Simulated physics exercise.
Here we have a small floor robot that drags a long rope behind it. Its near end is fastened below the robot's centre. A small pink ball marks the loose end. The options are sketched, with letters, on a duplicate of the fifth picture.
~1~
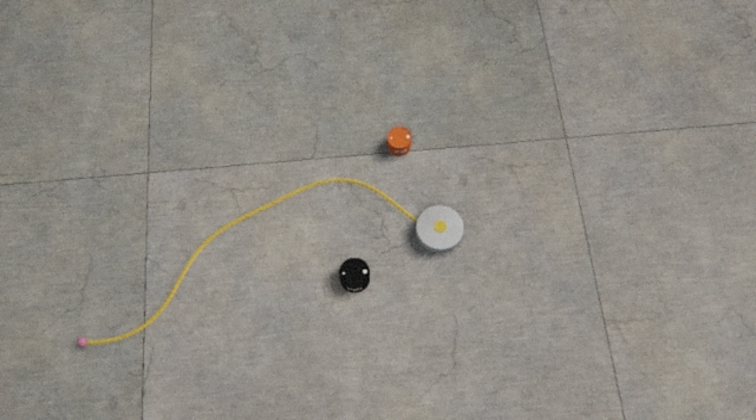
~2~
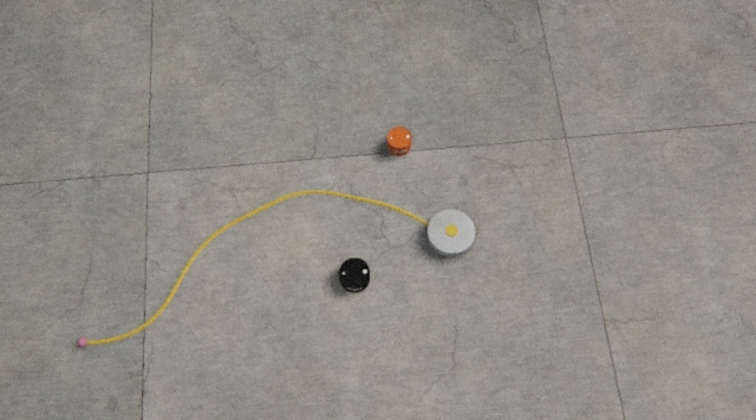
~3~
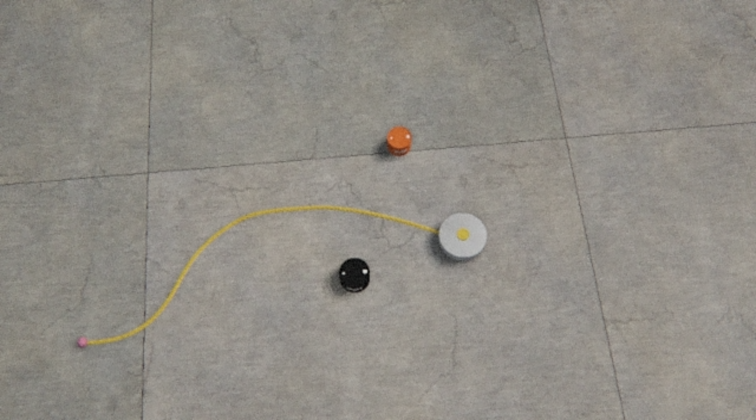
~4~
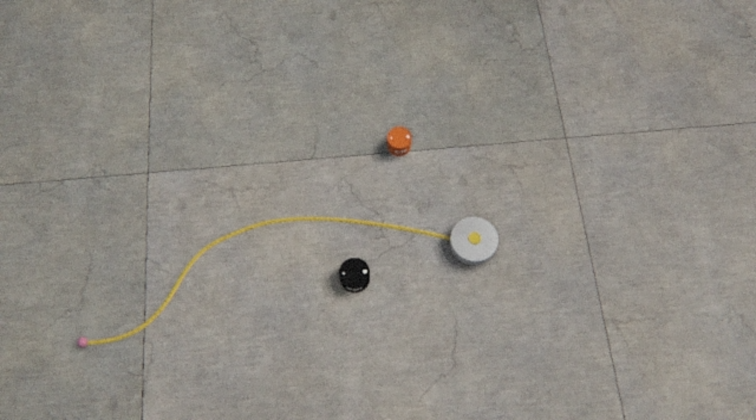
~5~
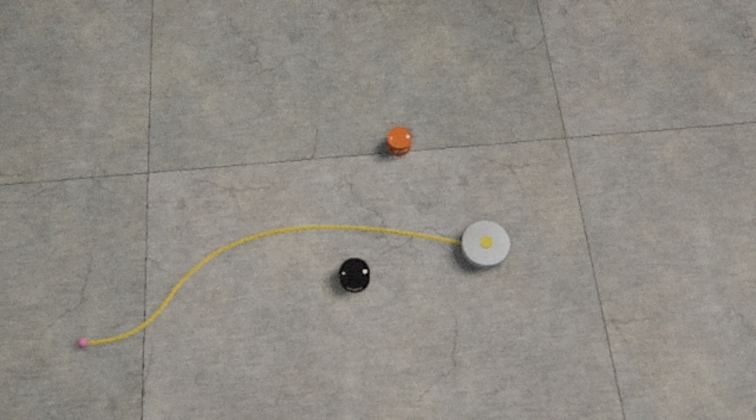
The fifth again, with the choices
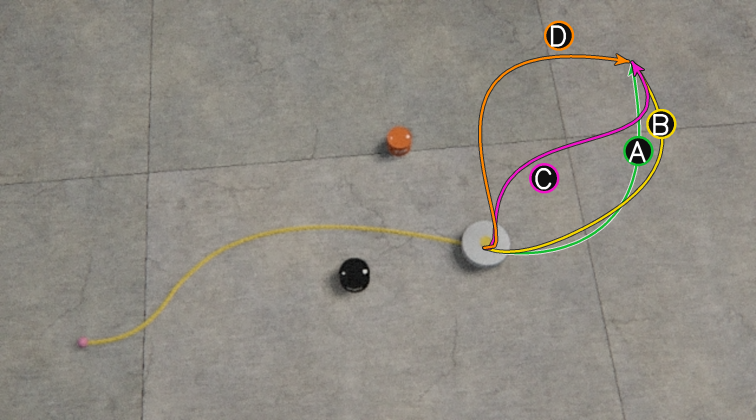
On a grey tiled floor, a round pale robot creeping right, drawing its yellow rope flatter between orange and black tubs.
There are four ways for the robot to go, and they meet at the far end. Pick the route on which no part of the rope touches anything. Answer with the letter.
Route C.
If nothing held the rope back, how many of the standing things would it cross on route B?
One.
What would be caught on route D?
The orange tub.
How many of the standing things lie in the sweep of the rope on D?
In all, one.
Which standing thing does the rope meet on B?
It meets the black tub.
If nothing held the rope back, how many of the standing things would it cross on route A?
One.
On the marked copy, A from (484, 248) via (625, 198) to (632, 62); B from (484, 248) via (635, 194) to (632, 62); C from (484, 248) via (568, 146) to (632, 62); D from (484, 248) via (486, 97) to (629, 61).
With C. Early on, robot (534, 157), middle of the rope (339, 239), free end (135, 320).
Further on, robot (634, 120), middle of the rope (445, 196), free end (250, 271).
At the end, robot (634, 58), middle of the rope (489, 177), free end (299, 252); nothing has been touched.
As for the rest, A meets the black tub; B meets the black tub; D meets the orange tub.
